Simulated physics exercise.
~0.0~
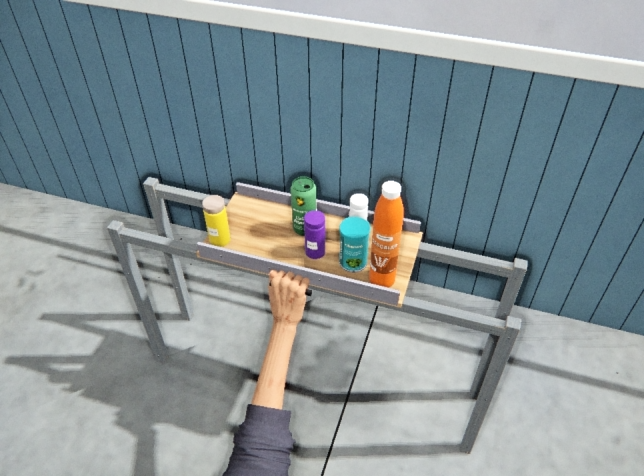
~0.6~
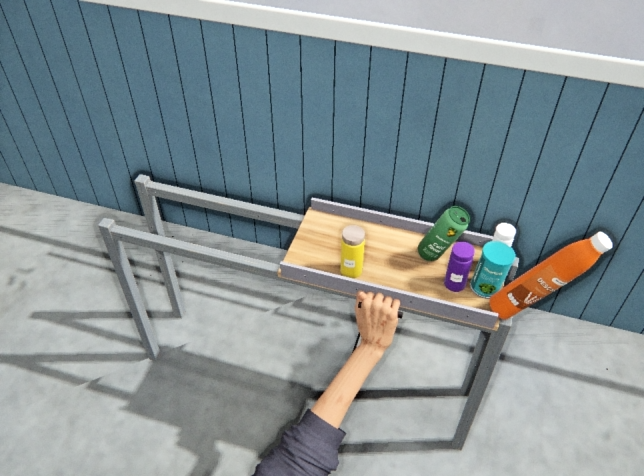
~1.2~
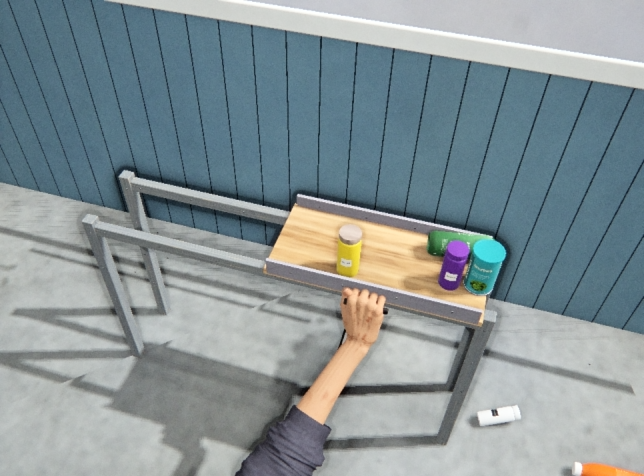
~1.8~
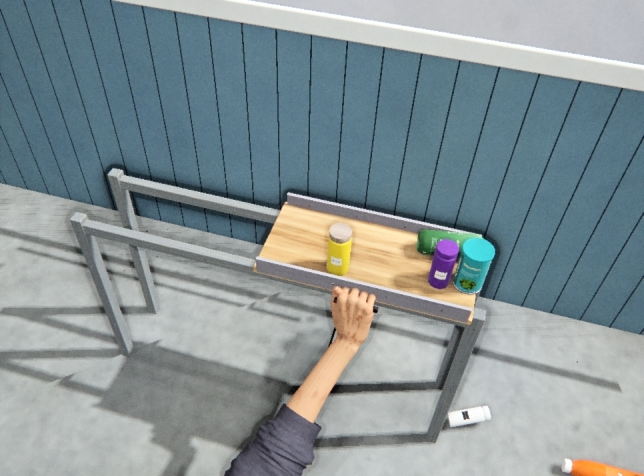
A hand slides the tray right, toppling a green can as two bottles fall off.
